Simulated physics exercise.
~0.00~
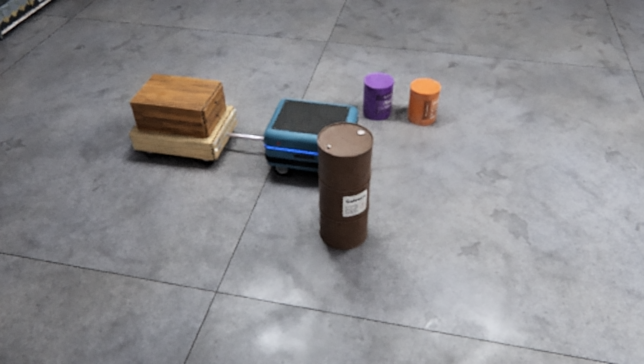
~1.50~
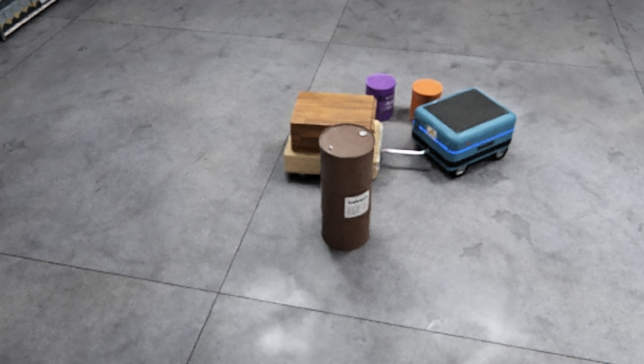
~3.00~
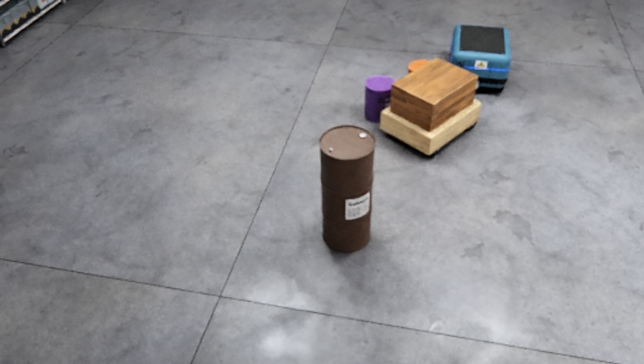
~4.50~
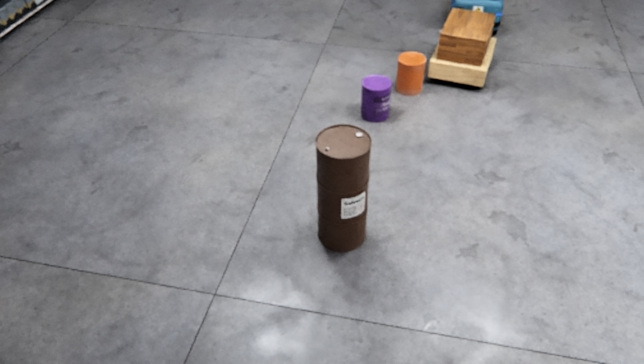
On a gray tiled floor, a blue tug pulls a wooden cart right, then away, leaving the orange pail shifted but upright.
